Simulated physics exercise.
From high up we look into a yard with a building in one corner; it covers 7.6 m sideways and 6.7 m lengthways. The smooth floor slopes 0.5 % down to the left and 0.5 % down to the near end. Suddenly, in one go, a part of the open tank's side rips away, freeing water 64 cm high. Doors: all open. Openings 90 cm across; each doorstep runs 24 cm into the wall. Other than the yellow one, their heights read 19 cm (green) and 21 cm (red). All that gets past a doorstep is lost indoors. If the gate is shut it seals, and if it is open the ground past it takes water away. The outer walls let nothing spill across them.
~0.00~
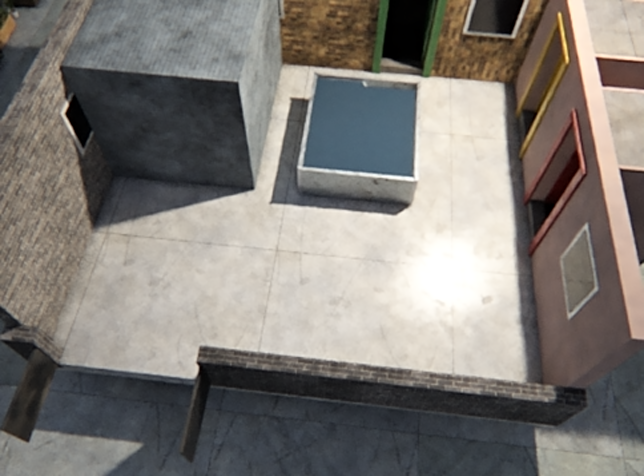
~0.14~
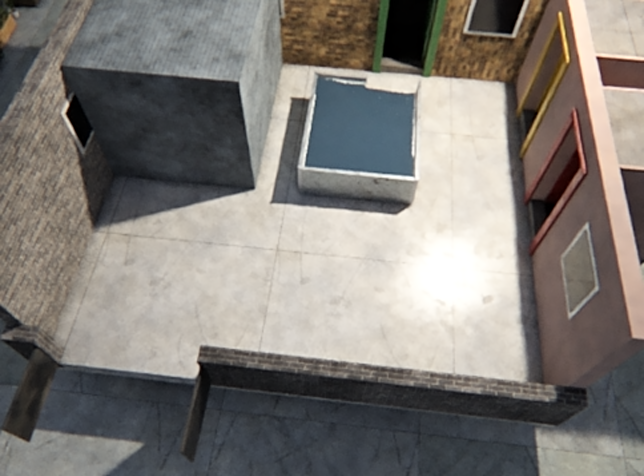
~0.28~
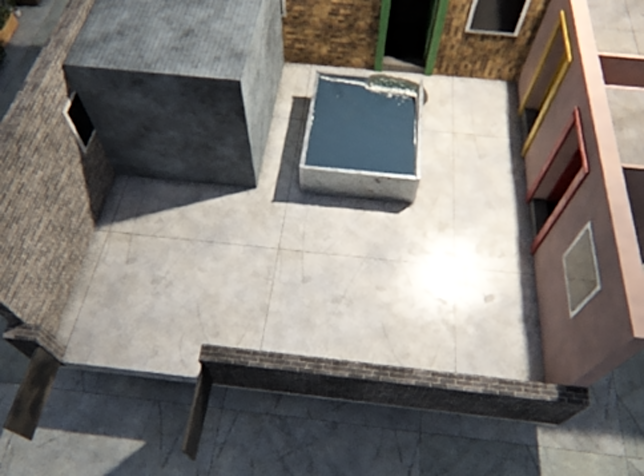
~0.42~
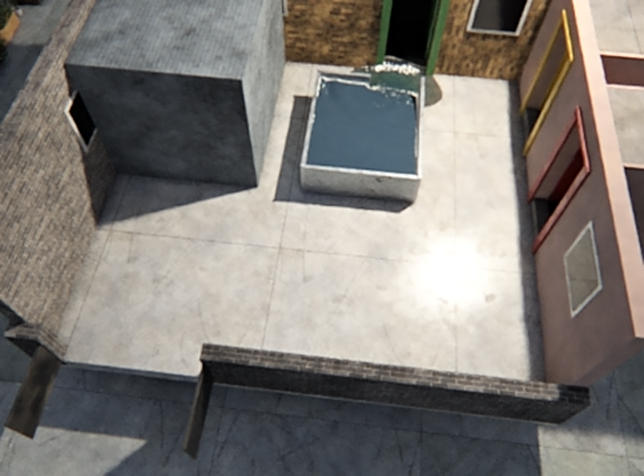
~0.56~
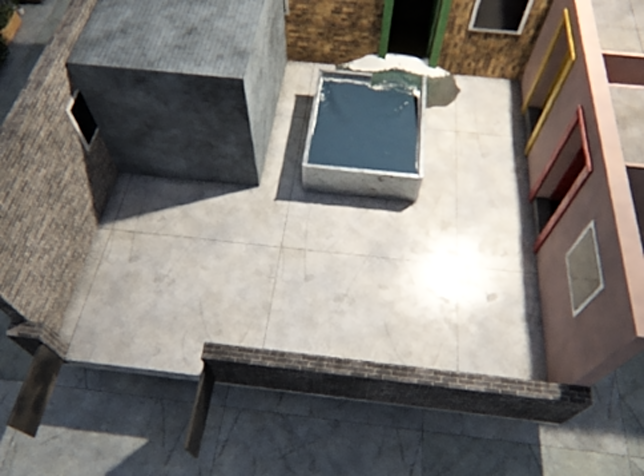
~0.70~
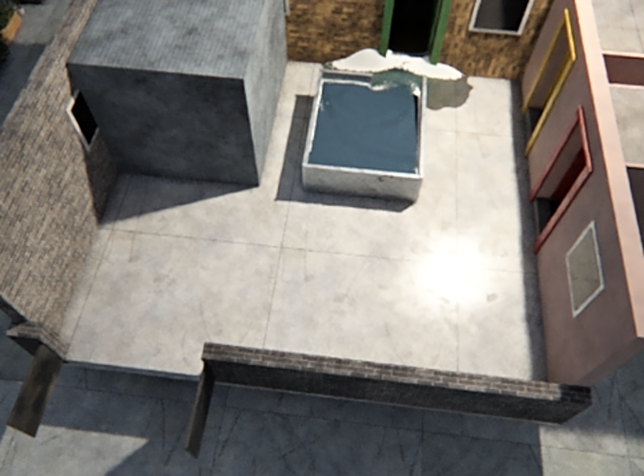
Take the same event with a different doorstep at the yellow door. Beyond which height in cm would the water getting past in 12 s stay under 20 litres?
I would say 10 cm.
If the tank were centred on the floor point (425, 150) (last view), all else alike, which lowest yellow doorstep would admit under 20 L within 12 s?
It must be around 11.5 cm tall.
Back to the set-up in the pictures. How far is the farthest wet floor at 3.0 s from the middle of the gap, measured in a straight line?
The front is some 4.0 m out.
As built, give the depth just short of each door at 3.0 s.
Yellow door 14 cm, green door 31 cm, red door 3 cm.
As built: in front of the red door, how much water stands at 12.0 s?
2.5 cm.
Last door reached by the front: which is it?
The red door comes last.
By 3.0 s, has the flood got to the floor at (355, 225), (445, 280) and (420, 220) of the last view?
Untouched, untouched, untouched.
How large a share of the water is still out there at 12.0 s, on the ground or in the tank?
Roughly 78 percent of the water remains.
After 1.4 s water covers 10 % of the floor, deepest (46 cm) near (399, 71); it has not reached the yellow door.
After 3.0 s water covers 30 % of the floor, deepest (32 cm) near (391, 71); 14 cm at the yellow door, 0 litres in over its 26 cm doorstep.
After 12.0 s water covers 90 % of the floor, deepest (10 cm) near (55, 342); 5 cm at the yellow door, 0 litres in over its 26 cm doorstep.
At the yellow door as built, the water arrived by 1.8 s and peaked near 15 cm at 2.8 s.
With a doorstep of 8 cm, 39 litres would have come in within the 12 s; with 11 cm, 12 litres. So under 20 litres takes about 10 cm.
